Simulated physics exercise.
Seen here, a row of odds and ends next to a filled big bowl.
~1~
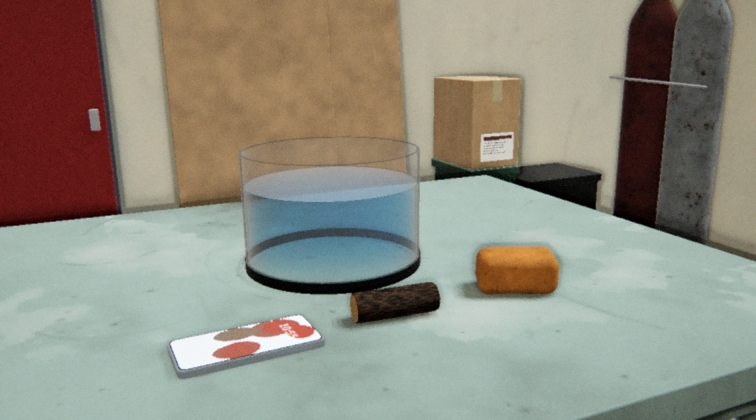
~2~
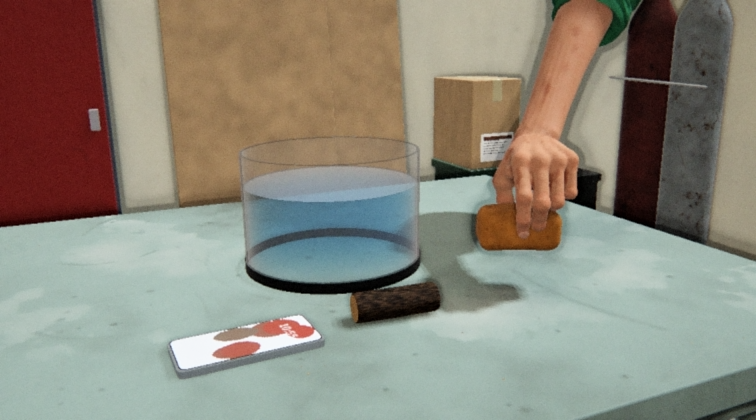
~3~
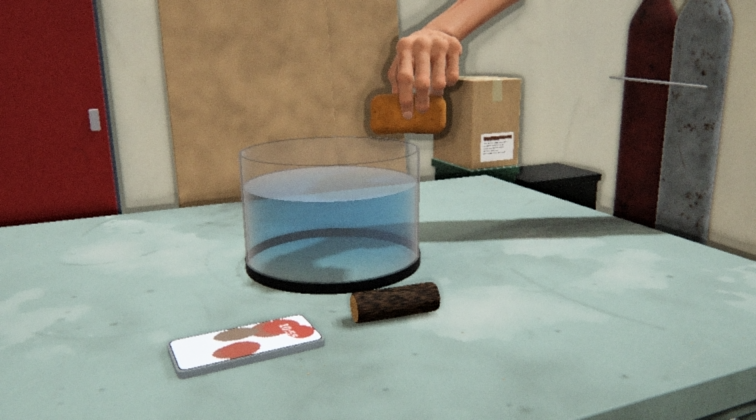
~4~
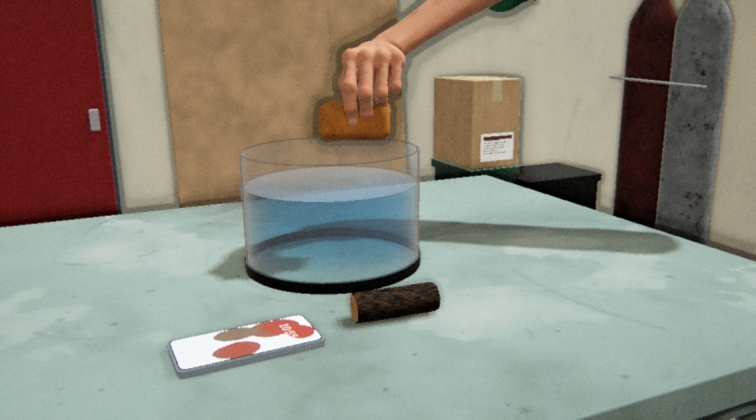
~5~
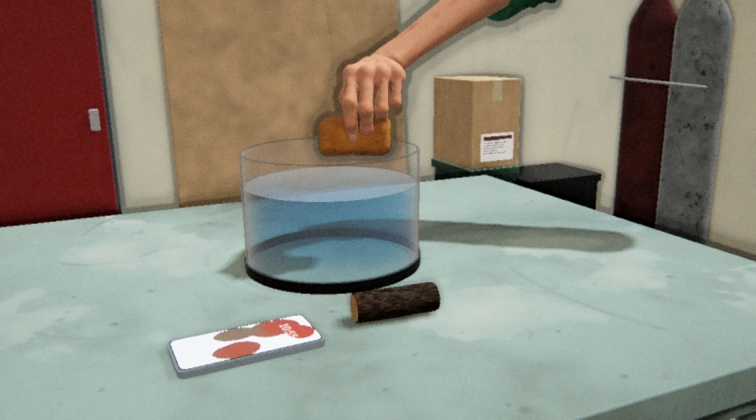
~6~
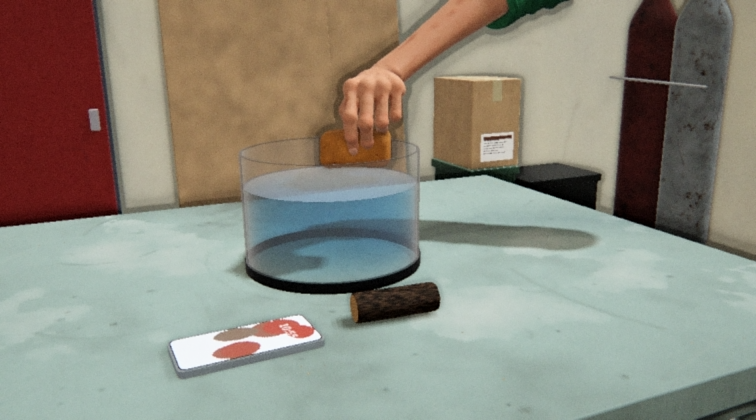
A bare arm with a green sleeve reaches over a pale, worn tabletop, viewed from slightly above by a still camera in a room with a red door. A clear bowl of blue water stands behind a white-and-red phone and a dark piece of branch. The hand grips the orange-brown bread roll at right, lifts it leftward over the bowl, and lowers it to just above the water.
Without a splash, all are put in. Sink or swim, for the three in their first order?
The left one goes to the bottom, the middle one stays at the surface, the right one stays at the surface.
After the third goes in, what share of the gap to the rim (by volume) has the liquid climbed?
Some 12 per cent.
A moment on, the bread roll stays afloat.
Further on, the piece of branch stays afloat.
When it is over, the phone drops to the bottom; afloat, piece of branch and bread roll.
